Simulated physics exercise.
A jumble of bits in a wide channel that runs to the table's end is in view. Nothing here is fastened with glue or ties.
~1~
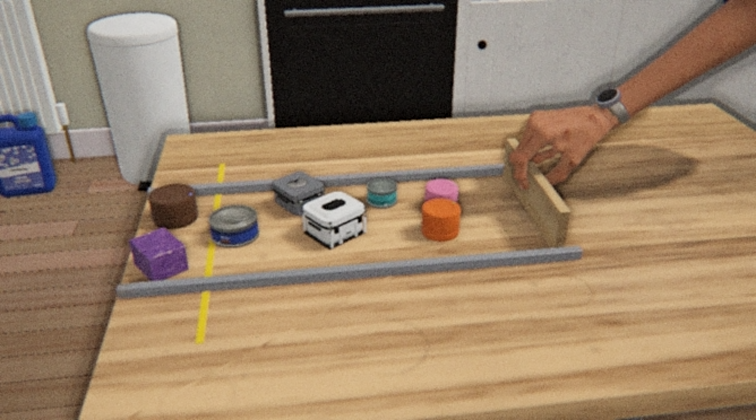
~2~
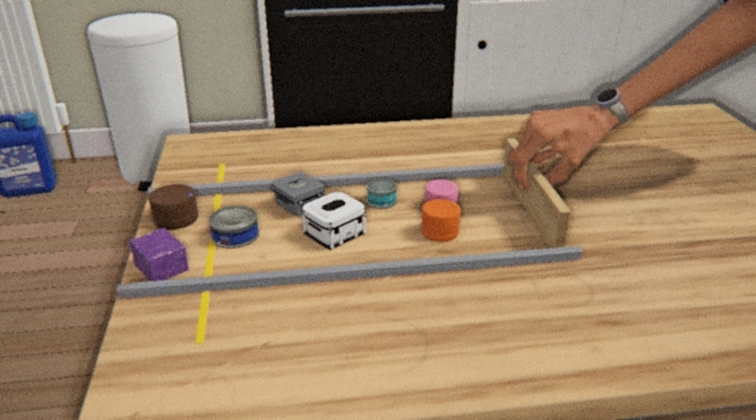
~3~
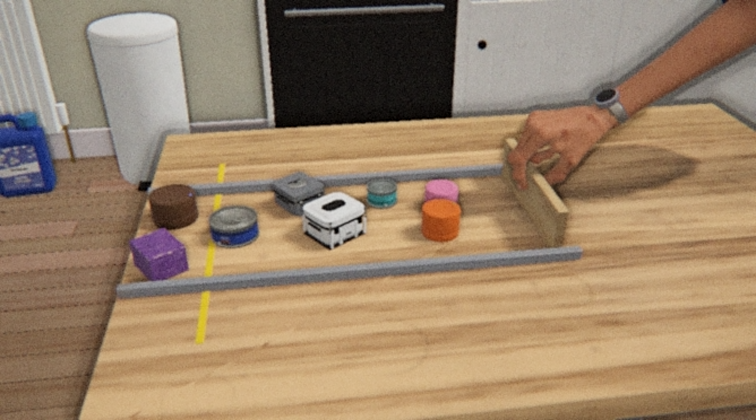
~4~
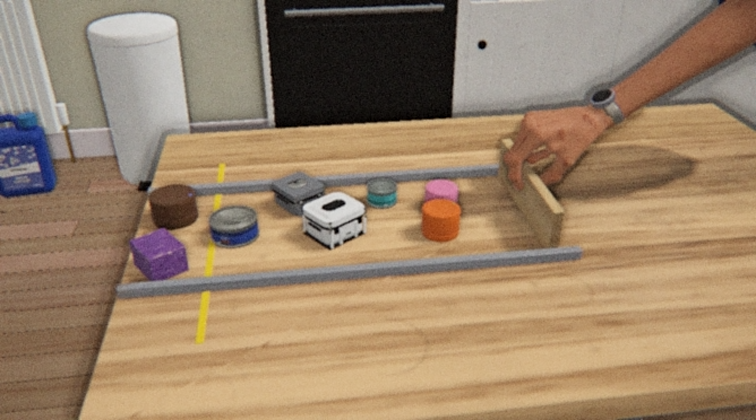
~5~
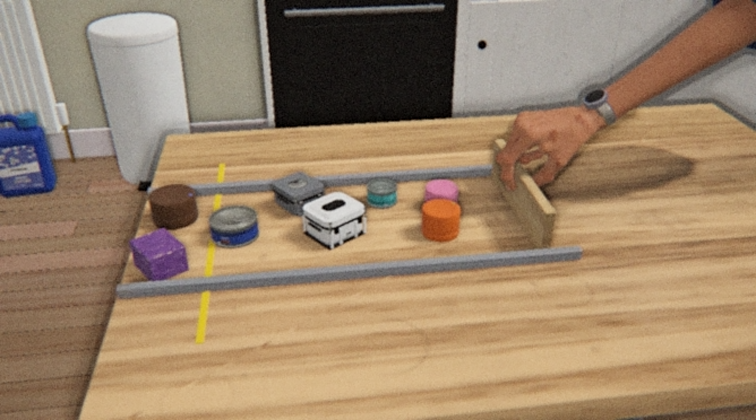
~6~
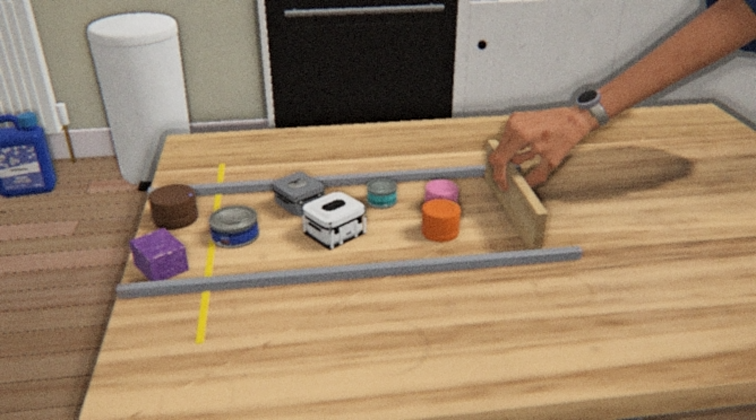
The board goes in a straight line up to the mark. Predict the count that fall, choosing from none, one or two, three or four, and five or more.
The count that fall is one or two.
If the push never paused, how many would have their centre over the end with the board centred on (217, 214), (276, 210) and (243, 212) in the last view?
In order of the places given, that's 1, 0 and 0.
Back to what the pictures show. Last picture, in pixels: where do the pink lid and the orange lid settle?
I'd put one at around (197, 214) and the other at around (187, 261).
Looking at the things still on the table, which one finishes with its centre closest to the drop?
The one is the blue tin.
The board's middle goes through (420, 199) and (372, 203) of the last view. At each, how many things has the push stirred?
Counts: 3, 4.
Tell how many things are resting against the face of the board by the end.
Result: 4 in all.
Soon after, none off yet; purple block at rest near (159, 255); brown lid at rest near (174, 207); blue tin at rest near (234, 226).
At rest, the number that fall off is one or two; fallen, brown lid.
